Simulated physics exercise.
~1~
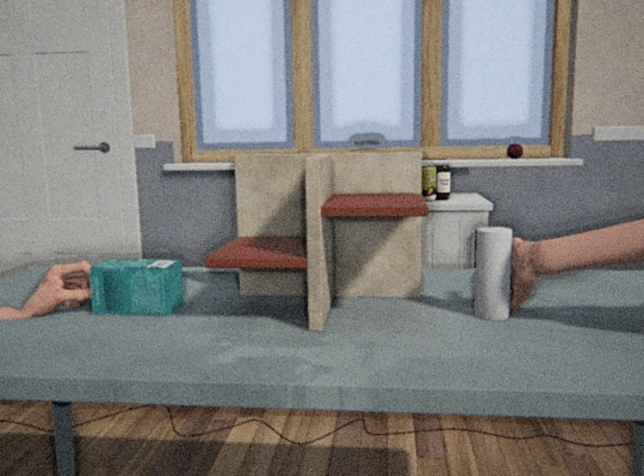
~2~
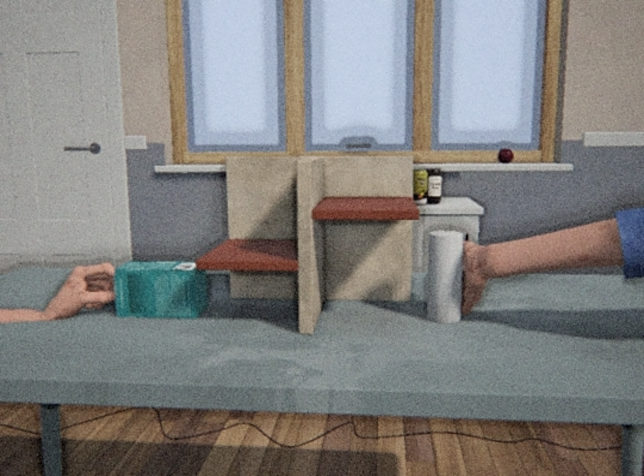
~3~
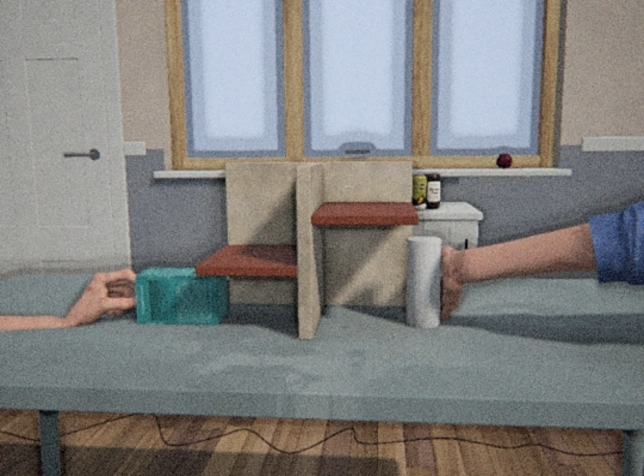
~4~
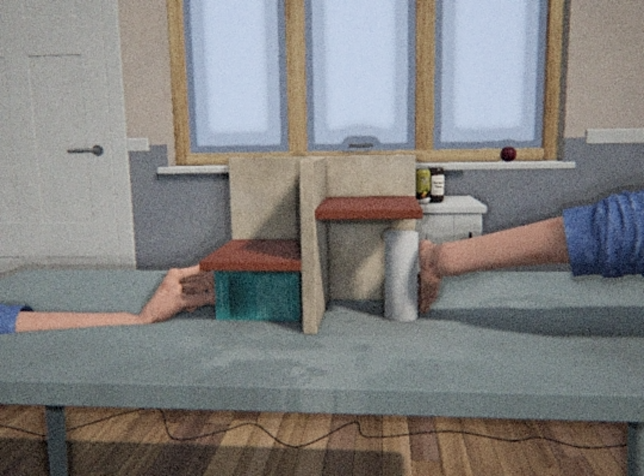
The footage shows a table with a two-sided shelf, where one hand pushes a turquoise carton rightward while another pushes an upright white cylinder leftward. Both advance gradually, ending with the carton beneath the lower left ledge and the cylinder beneath the outer part of the higher right ledge.
